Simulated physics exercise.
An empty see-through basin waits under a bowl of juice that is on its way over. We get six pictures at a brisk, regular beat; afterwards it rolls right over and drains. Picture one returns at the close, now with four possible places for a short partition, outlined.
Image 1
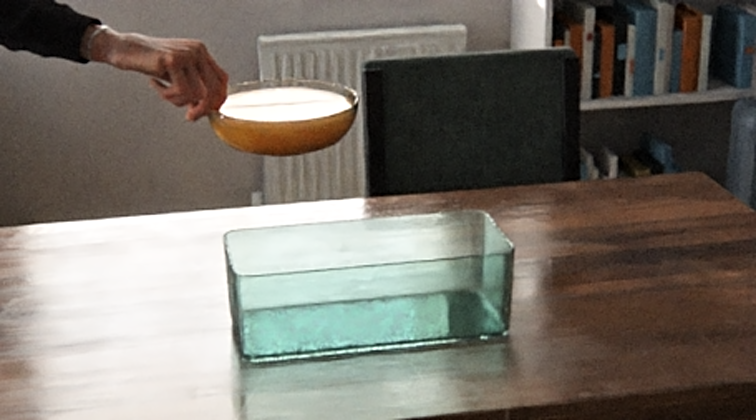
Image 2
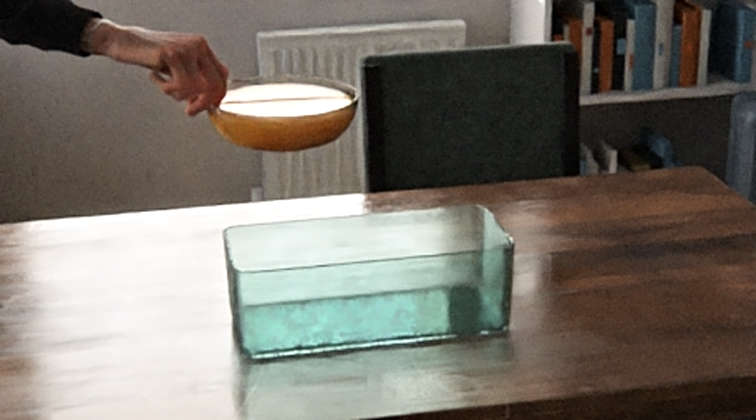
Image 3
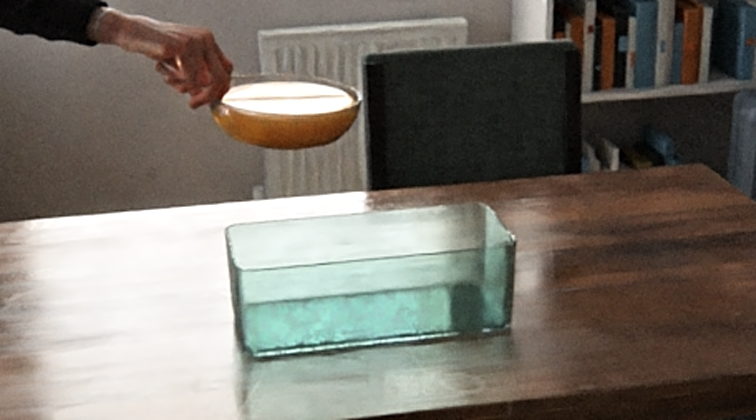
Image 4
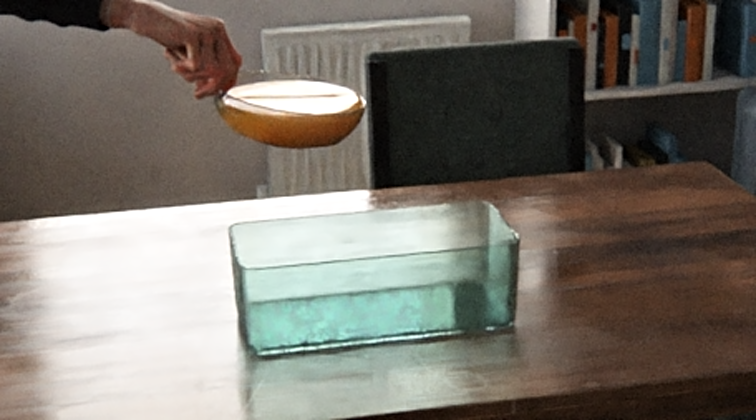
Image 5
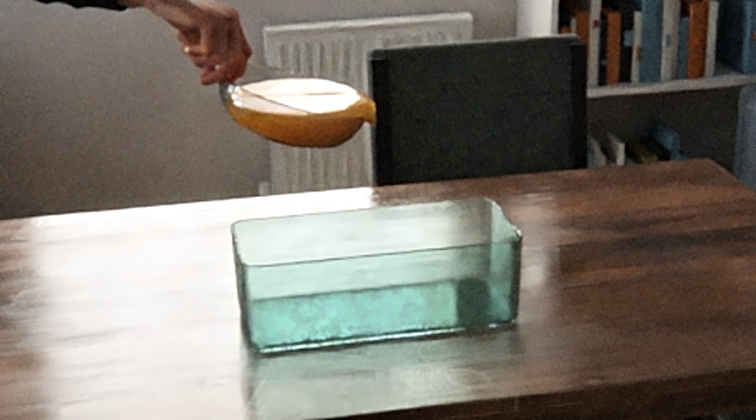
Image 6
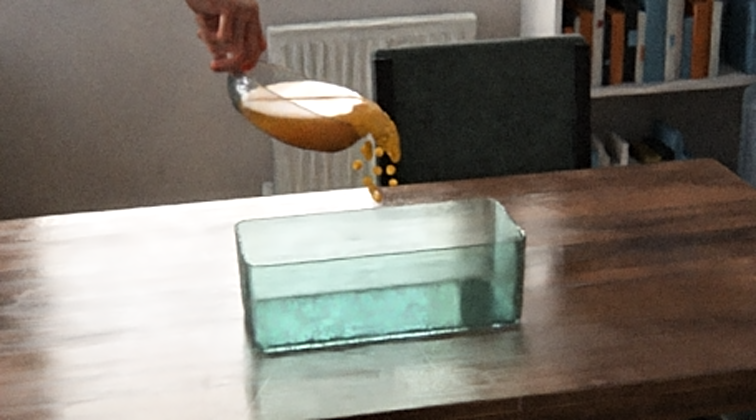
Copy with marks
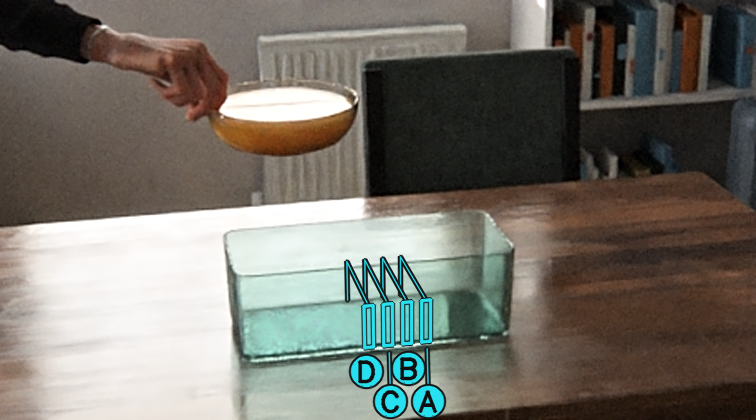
Above a clear basin on a wooden table, a hand tilts a bowl, pouring orange juice.
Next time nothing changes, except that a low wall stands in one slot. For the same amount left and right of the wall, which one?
A beats the others.
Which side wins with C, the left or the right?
The right side.
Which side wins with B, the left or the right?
The right side.
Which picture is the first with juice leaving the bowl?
In picture 5.
On the marked copy, A at (427, 348); B at (408, 350); C at (389, 352); D at (370, 354).
If A is chosen, about 46 % ends left of the wall and 52 % right of it.
If B is chosen, about 27 % ends left of the wall and 72 % right of it.
If C is chosen, about 17 % ends left of the wall and 81 % right of it.
If D is chosen, about 8 % ends left of the wall and 90 % right of it.
